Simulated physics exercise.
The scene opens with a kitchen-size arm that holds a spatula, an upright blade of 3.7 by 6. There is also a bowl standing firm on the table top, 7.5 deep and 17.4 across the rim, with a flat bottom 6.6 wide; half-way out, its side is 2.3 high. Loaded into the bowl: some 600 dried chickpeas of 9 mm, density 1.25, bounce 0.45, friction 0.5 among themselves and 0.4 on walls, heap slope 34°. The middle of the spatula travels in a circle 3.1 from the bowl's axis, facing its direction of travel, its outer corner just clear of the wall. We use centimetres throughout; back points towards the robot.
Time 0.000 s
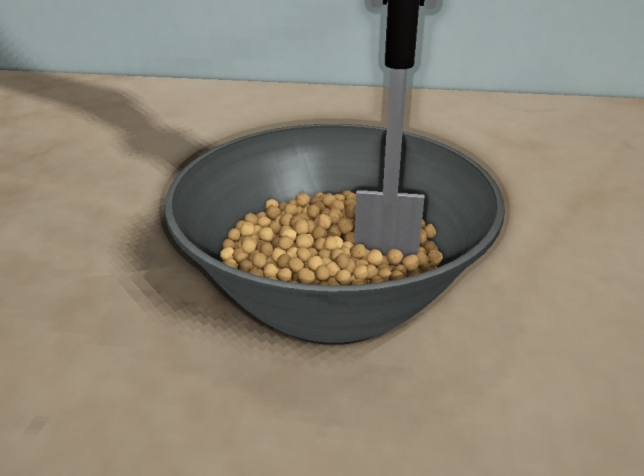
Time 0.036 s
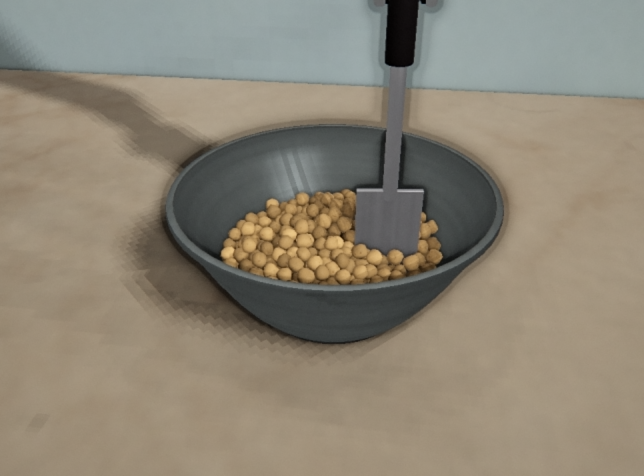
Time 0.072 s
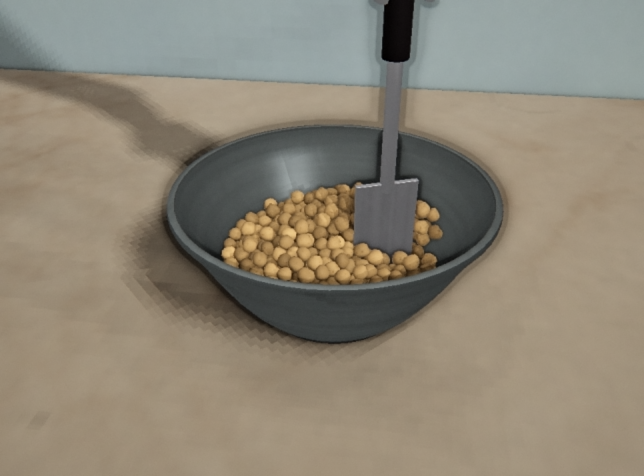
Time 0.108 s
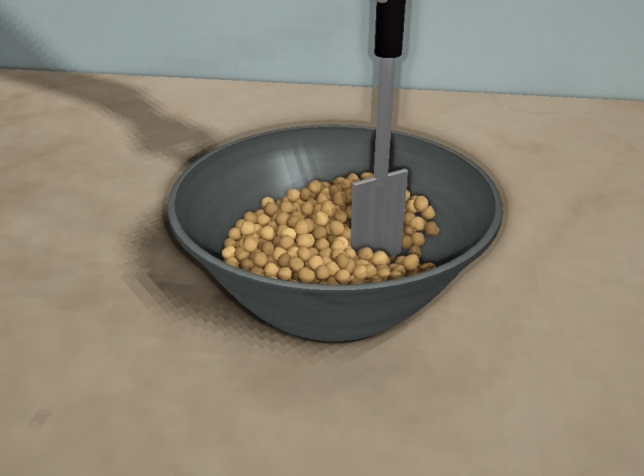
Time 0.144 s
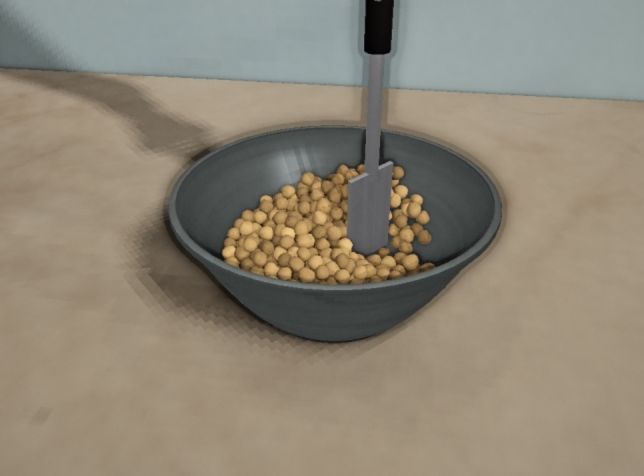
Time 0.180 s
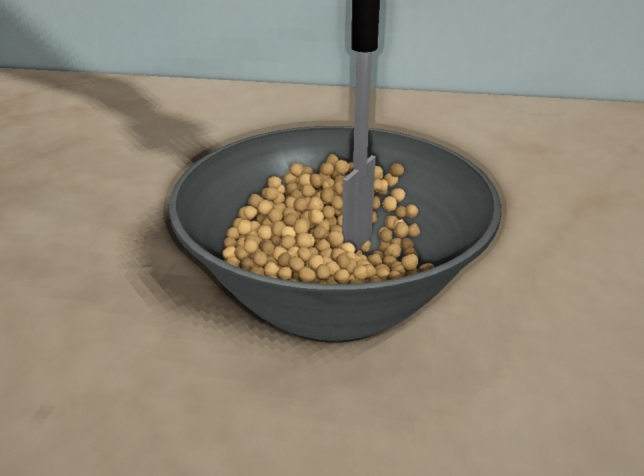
A spatula held upright in a dark grey bowl moving slightly left and back while turning edge-on, pushing chickpeas into a higher heap.
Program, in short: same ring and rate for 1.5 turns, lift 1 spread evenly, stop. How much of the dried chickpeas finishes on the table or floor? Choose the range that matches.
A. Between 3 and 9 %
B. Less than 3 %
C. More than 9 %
Less than 3 % (B).
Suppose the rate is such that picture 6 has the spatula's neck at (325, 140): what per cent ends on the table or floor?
I'd put it close to 0 per cent.
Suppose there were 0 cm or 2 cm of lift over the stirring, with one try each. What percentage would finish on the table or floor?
Close to 0 percent and close to 0 percent.
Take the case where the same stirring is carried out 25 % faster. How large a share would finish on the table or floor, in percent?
I'd expect about 0 %.
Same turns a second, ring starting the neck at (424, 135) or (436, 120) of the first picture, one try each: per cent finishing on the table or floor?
Near 0 per cent and near 0 per cent, in that order.
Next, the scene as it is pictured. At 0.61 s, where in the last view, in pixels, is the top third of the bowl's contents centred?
I'd put it at around (342, 272).
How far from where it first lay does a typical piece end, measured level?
Something near 5 cm, measured level.
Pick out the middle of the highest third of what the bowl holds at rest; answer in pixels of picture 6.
It is centred near (290, 247).
By 0.61 s, 254° round, highest piece 8 above the table; 595 in the bowl.
By 1.04 s, 79° round, highest piece 8 above the table; 595 in the bowl.
By 1.45 s, 180° round, highest piece 6 above the table; 595 in the bowl.
By 2.15 s, 180° round, highest piece 6 above the table; 595 in the bowl.
Final count, 595 in the bowl. That is 0 % on the table or floor.
